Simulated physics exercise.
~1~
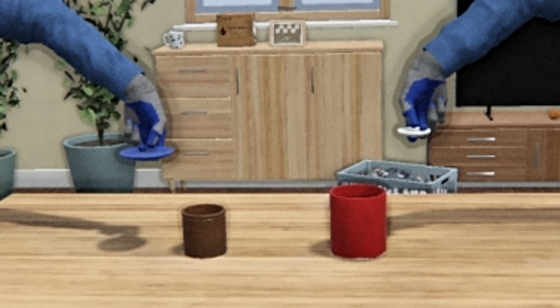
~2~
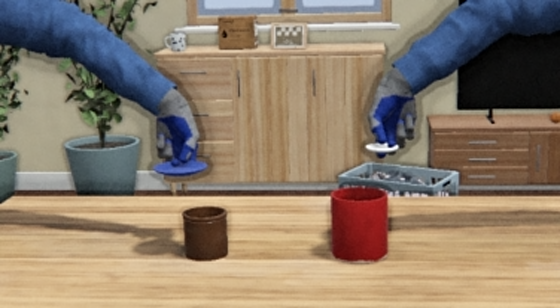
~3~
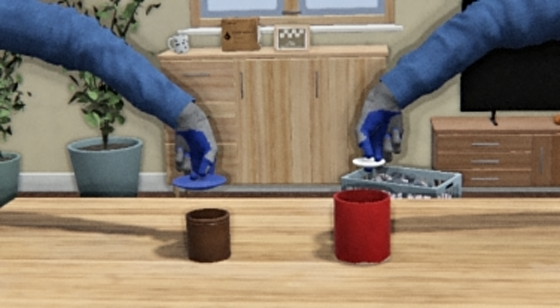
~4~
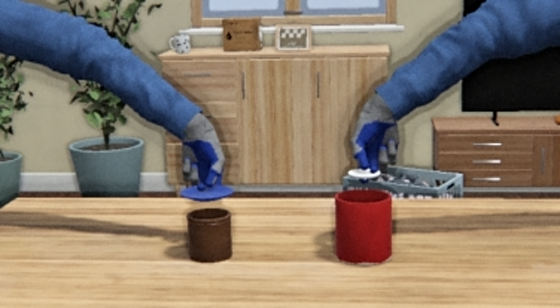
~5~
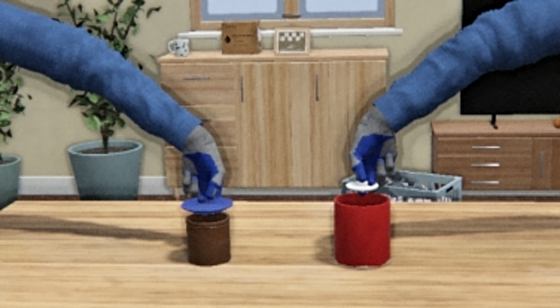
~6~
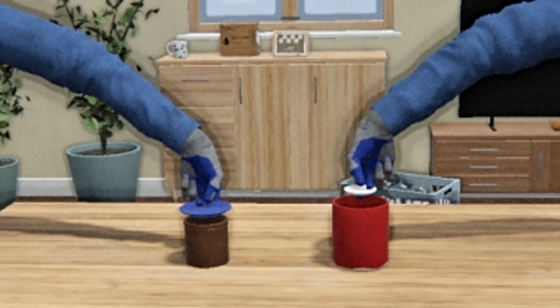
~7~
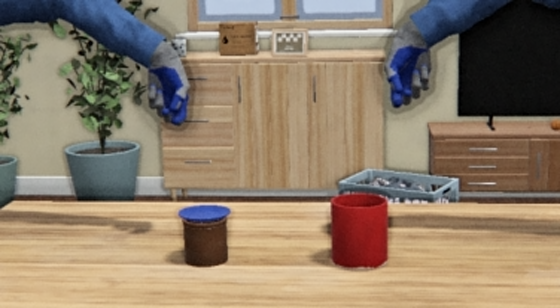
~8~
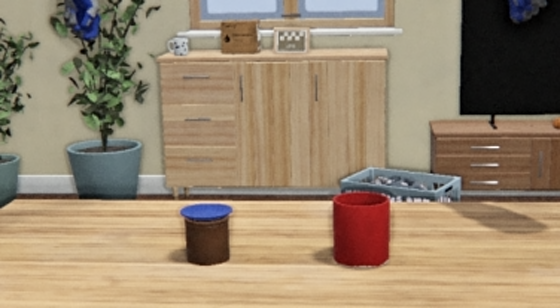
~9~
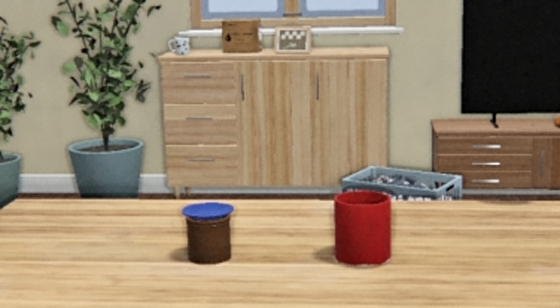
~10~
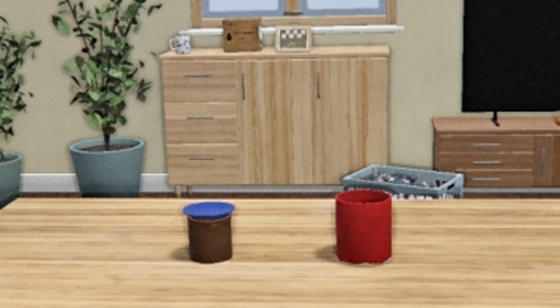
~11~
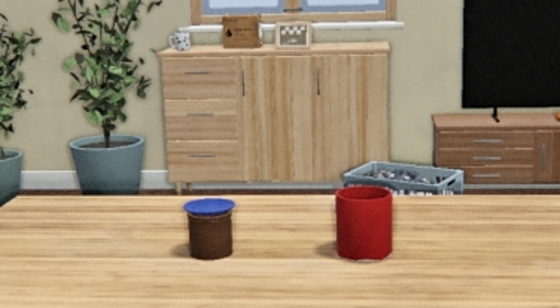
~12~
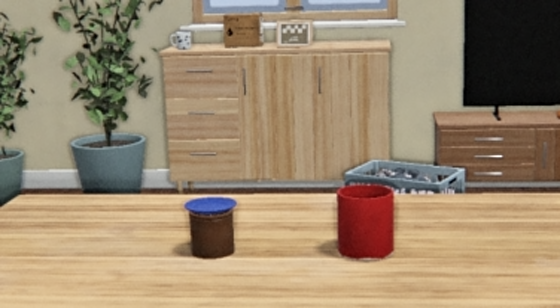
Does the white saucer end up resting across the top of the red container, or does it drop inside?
The white saucer drops inside the red container, whereas the blue saucer covers the opening of the brown jar.
